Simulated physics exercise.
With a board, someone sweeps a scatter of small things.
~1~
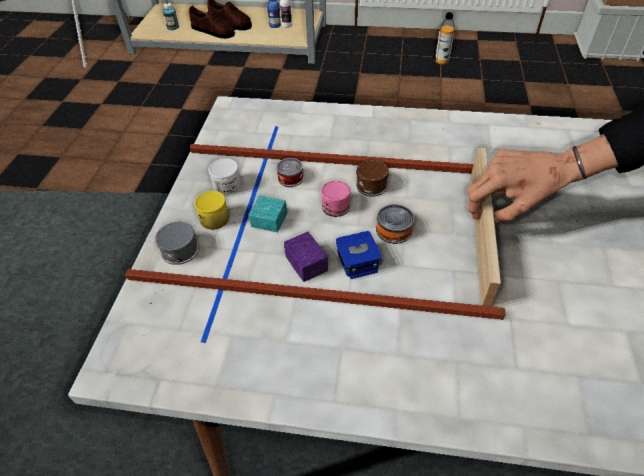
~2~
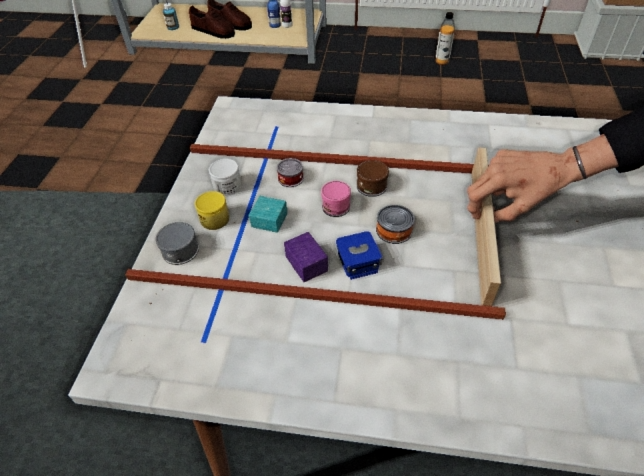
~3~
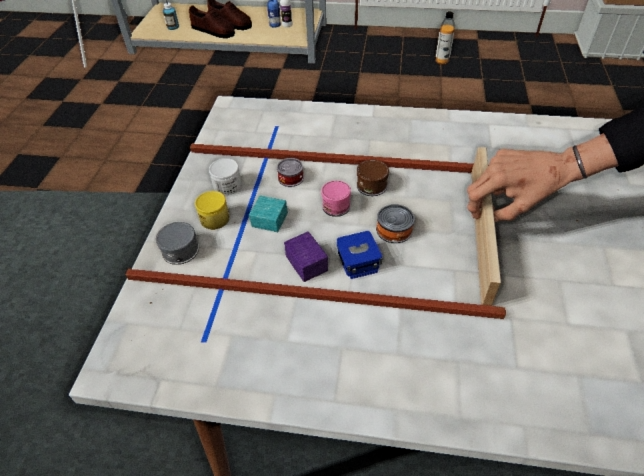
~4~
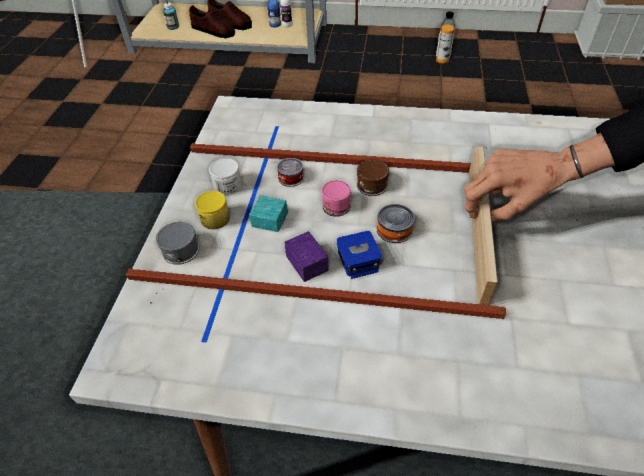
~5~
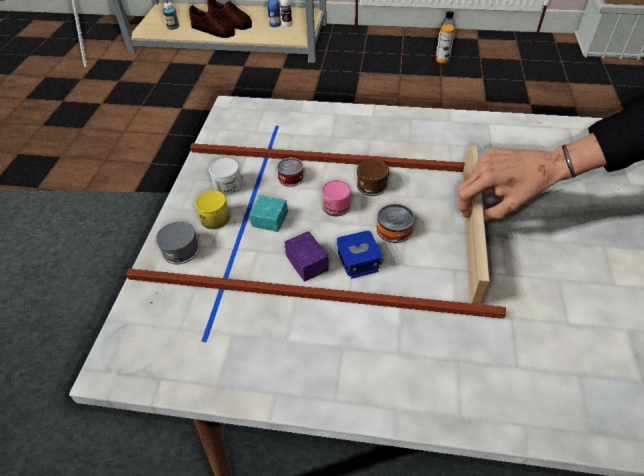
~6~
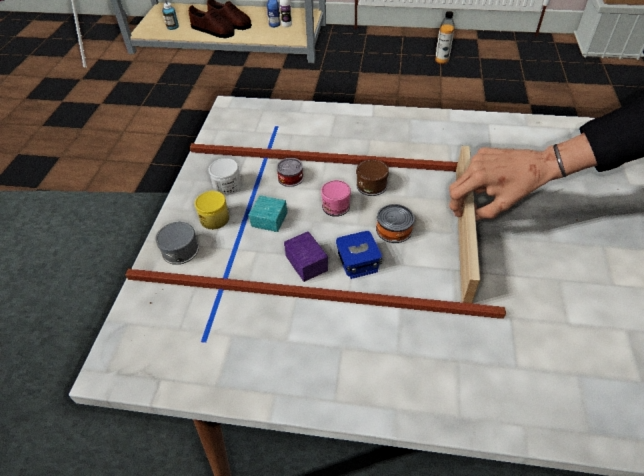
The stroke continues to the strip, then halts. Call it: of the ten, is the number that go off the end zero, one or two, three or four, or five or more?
Zero go off.
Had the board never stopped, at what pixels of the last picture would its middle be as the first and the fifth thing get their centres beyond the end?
At (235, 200) for the first, at (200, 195) for the fifth.
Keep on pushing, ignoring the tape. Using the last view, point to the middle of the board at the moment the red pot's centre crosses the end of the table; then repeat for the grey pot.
Red pot: (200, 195); grey pot: (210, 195).
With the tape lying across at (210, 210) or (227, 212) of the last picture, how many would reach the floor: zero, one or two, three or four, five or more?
First one or two, then one to two.
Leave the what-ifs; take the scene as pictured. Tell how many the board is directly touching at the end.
It's 4 of them.
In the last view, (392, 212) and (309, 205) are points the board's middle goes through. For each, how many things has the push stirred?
First 1, after that 7.
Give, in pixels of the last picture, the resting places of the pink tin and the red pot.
First object about (239, 186); second object about (222, 161).
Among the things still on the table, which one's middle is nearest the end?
That's the yellow tub.
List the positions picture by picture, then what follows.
In the first frame, grey pot (178, 243); white tub (225, 177); yellow tub (212, 211); board (484, 221); tape (247, 214).
In the second frame, white tub (226, 177); board (484, 221).
In the third frame, yellow tub (213, 211); brown pot (372, 178).
In the fourth frame, grey pot (178, 243); orange pot (395, 223).
In the fifth frame, white tub (226, 177); turquoise block (269, 213).
In the sixth frame, grey pot (178, 243); white tub (226, 177); yellow tub (213, 211); board (466, 218); tape (247, 213).
Soon after, none off yet; grey pot at rest near (178, 243); white tub at rest near (226, 177); yellow tub at rest near (213, 211).
After that, none off yet; grey pot at rest near (178, 243); white tub at rest near (226, 177); yellow tub displaced a little near (202, 210).
In the end, the number that fall off is zero.
